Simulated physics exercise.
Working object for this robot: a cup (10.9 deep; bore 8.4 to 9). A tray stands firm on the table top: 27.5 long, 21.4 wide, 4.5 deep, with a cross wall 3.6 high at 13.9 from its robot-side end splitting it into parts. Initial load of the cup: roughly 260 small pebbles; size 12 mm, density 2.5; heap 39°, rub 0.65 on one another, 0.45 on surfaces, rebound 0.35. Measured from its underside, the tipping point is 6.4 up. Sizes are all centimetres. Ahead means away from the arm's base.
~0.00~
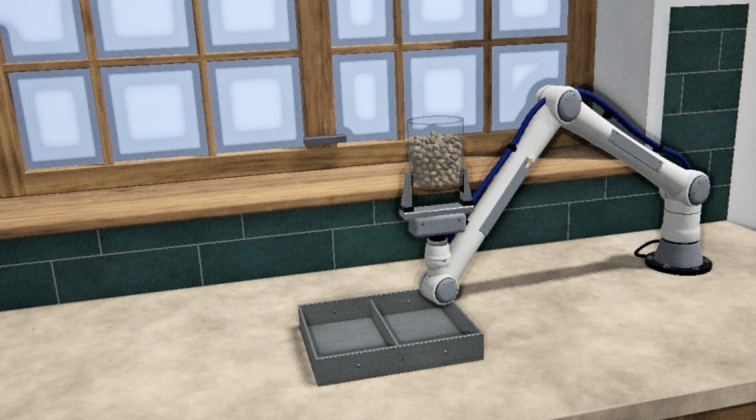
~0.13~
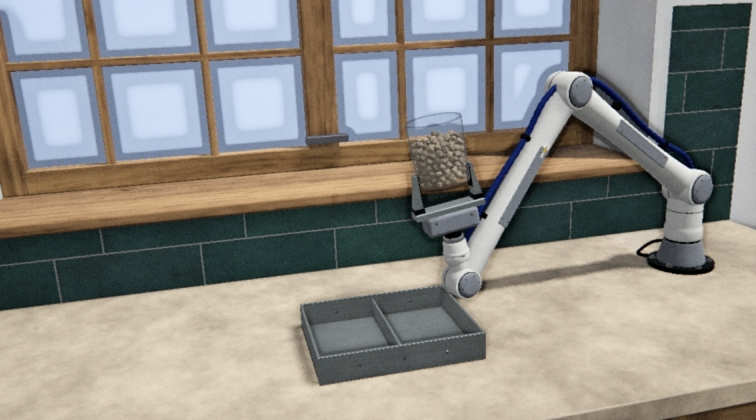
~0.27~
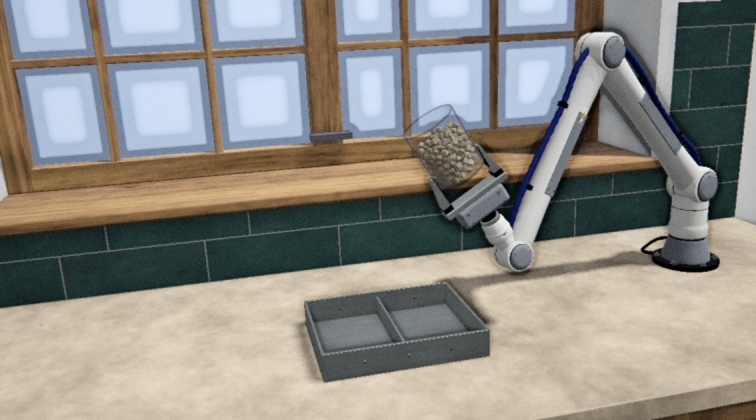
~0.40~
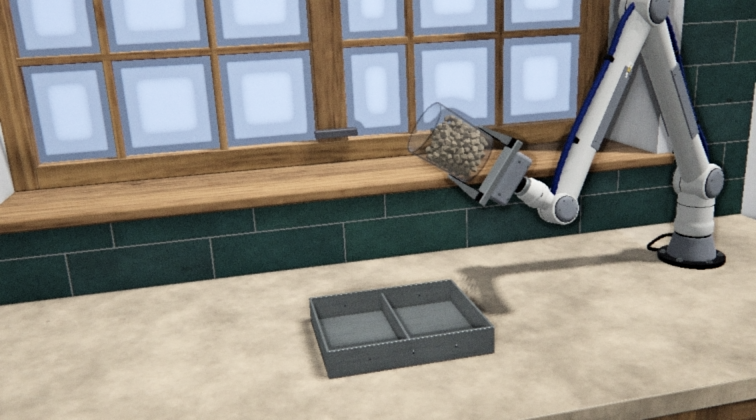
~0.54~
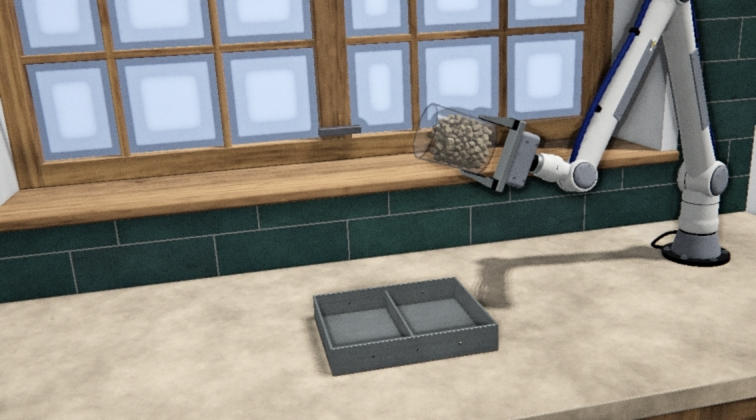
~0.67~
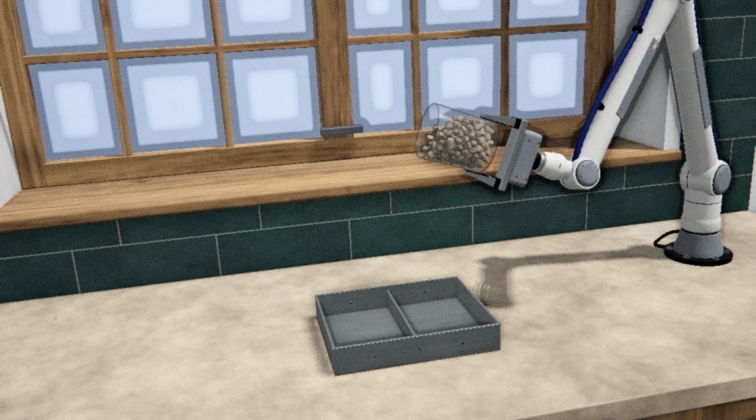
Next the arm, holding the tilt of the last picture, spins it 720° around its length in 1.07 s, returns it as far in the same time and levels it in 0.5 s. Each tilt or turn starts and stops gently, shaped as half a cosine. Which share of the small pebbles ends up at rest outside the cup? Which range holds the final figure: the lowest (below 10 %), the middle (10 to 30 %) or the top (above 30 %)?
It sits in the lowest range, below 10 %.
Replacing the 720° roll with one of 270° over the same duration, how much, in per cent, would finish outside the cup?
Then about 10 percent.
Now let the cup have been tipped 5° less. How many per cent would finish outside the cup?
It would come to roughly 0 percent.
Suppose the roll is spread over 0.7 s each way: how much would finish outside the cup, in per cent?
That would give near 0 in a hundred.
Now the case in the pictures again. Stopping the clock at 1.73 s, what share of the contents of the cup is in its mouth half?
35 per cent, roughly.
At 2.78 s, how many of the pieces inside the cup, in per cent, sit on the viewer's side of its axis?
Roughly 45 per cent.
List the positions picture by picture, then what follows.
The first frame shows cup middle at (436, 153), upright; upper third of the load around (435, 146), from x 415 to 460, top at y 135; 258 in the cup.
The second frame shows cup middle at (439, 152), tipped 9°; upper third of the load around (439, 145), from x 415 to 465, top at y 135.
The third frame shows cup middle at (445, 149), tipped 32°; upper third of the load around (447, 142), from x 420 to 475, top at y 125.
The fourth frame shows cup middle at (451, 144), tipped 56°; upper third of the load around (455, 134), from x 430 to 485, top at y 120.
The fifth frame shows cup middle at (456, 140), tipped 69°; upper third of the load around (460, 129), from x 430 to 490, top at y 115.
The sixth frame shows cup middle at (458, 139), tipped 70°; upper third of the load around (463, 131), from x 425 to 490, top at y 120; 258 in the cup.
By 1.73 s, tipped 70°, highest piece 38 above the table; 253 in the cup, 2 in the far-side part, 2 on the table or floor, 1 in the robot-side part.
By 2.78 s, tipped 70°, highest piece 38 above the table; 248 in the cup, 6 in the far-side part, 2 on the table or floor, 1 in the robot-side part, 1 in flight or on a rim.
By 3.51 s, upright, highest piece 38 above the table; 248 in the cup, 7 in the far-side part, 2 on the table or floor, 1 in the robot-side part.
By 4.21 s, upright, highest piece 38 above the table; 248 in the cup, 7 in the far-side part, 2 on the table or floor, 1 in the robot-side part.
Final count, 248 in the cup, 7 in the far-side part, 2 on the table or floor, 1 in the robot-side part. That is 4 % outside the cup.
